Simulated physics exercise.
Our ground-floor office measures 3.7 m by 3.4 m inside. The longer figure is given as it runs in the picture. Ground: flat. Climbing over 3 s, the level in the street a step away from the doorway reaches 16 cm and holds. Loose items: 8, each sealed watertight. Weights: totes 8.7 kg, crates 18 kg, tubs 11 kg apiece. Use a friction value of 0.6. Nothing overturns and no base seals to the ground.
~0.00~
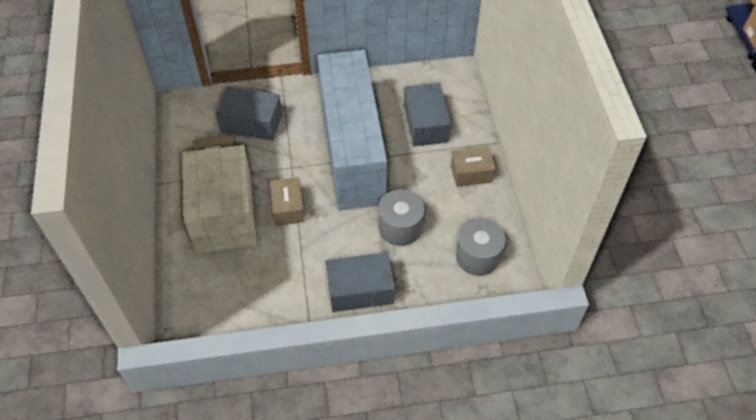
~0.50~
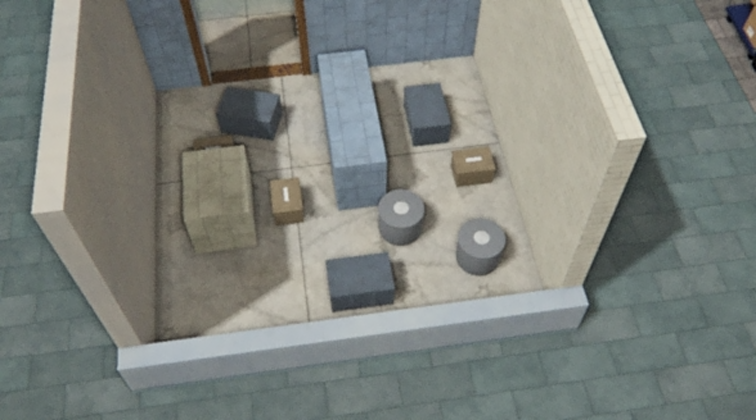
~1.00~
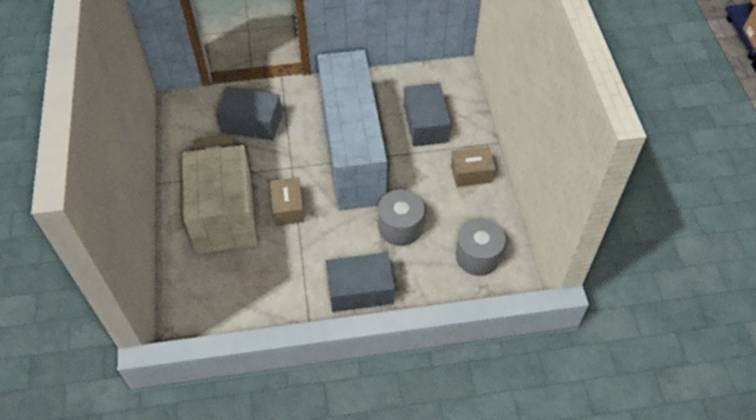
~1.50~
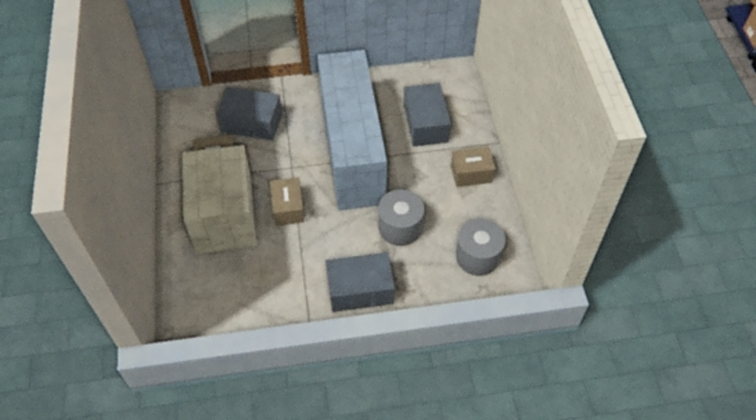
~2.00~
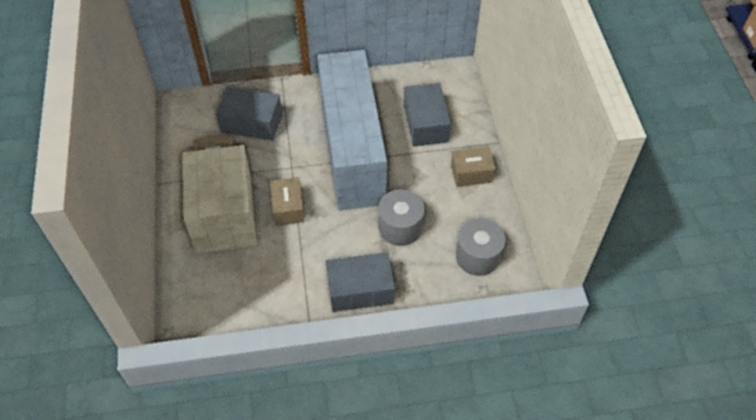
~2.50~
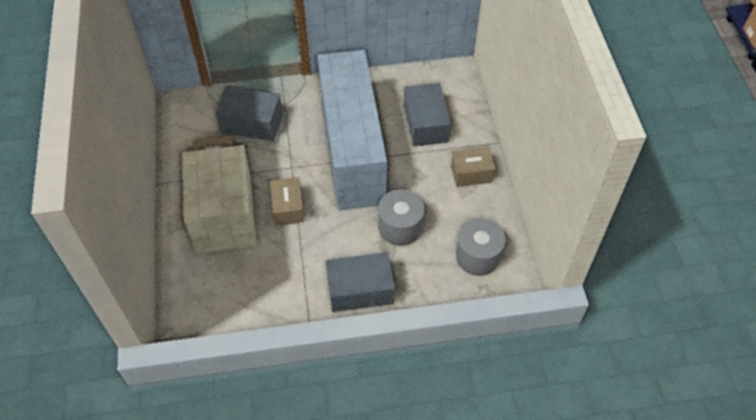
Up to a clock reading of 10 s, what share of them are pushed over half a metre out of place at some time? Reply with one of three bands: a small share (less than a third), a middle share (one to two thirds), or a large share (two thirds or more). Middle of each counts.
A middle share, one to two thirds.
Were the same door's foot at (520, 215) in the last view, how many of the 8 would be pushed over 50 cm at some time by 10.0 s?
That gives 3 of them.
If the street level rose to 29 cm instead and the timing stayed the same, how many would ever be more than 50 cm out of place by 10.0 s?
With that change, 7 of them.
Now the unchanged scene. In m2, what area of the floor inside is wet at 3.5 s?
The covered patch comes to about 2.0 m2.
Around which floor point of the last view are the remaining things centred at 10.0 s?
The average lands around (384, 249).
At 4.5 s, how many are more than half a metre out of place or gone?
By that point, 0.
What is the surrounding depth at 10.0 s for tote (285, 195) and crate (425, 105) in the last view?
Roughly 10 and 1 cm.
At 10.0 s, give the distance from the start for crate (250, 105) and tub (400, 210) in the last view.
In that order: 200 cm, 0 cm.
After 3.5 s 0 of 8 are over 50 cm from their spots; 0 afloat.
After 4.5 s 0 of 8 are over 50 cm from their spots; 0 afloat.
After 7.0 s 1 of 8 are over 50 cm from their spots; 2 afloat.
After 10.0 s 4 of 8 are over 50 cm from their spots, and 4 have been at some point; 4 afloat.
